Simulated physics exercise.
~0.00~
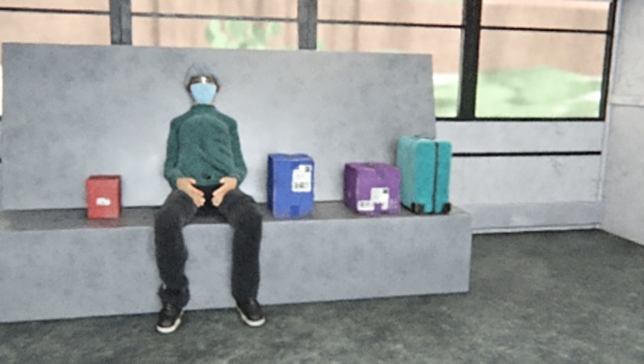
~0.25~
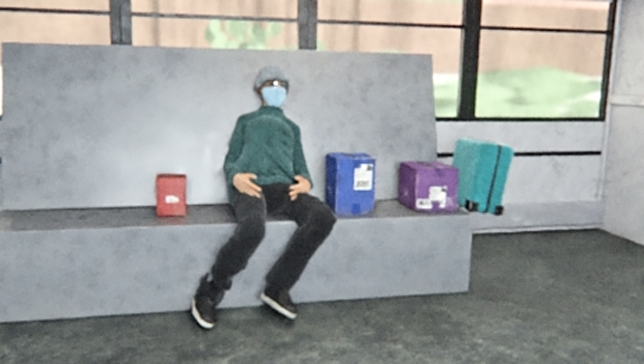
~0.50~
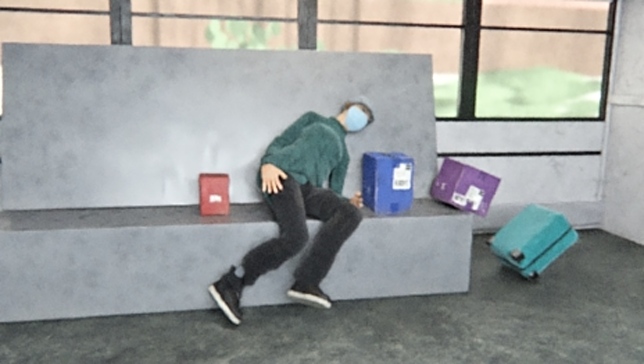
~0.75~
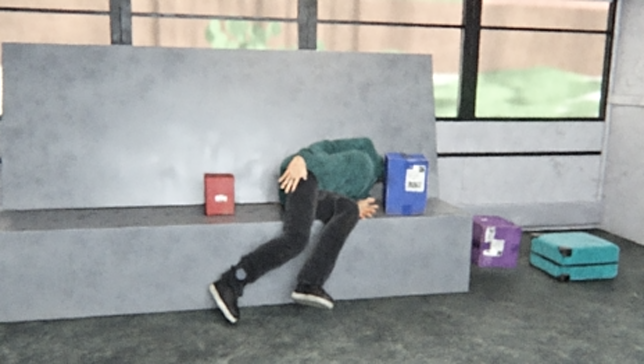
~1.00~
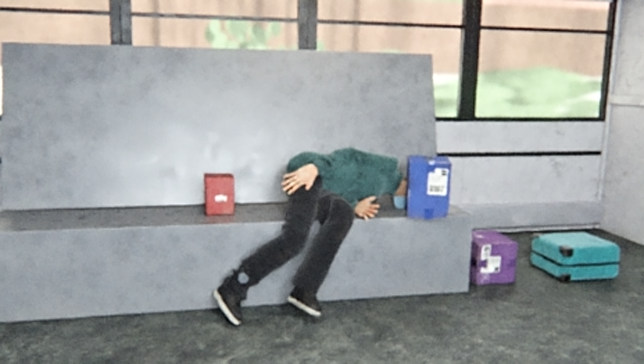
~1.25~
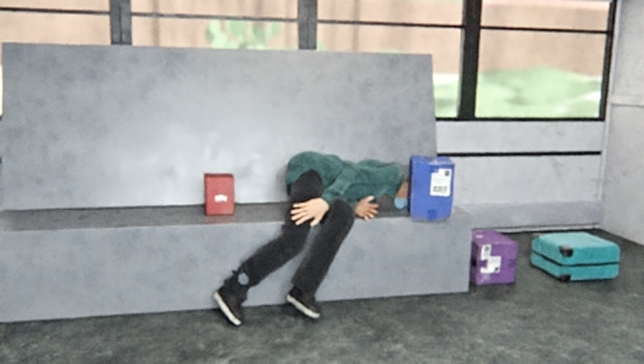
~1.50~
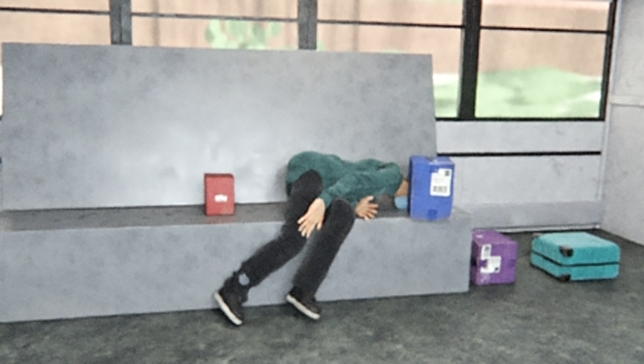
The clip opens on a masked person in a green top and dark trousers sitting upright on a grey bench, with a red tub on the left and a blue pack, purple holdall and teal case on the right. The person and all the luggage slide to the right, and the teal case leans over the bench end. As the sleeper topples sideways, the case tumbles to the floor and the holdall tips off after it. The blue pack slides farther but stays upright. Finally, the sleeper lies slumped across the seat beside it, hips still on the bench, while the red tub stands behind.
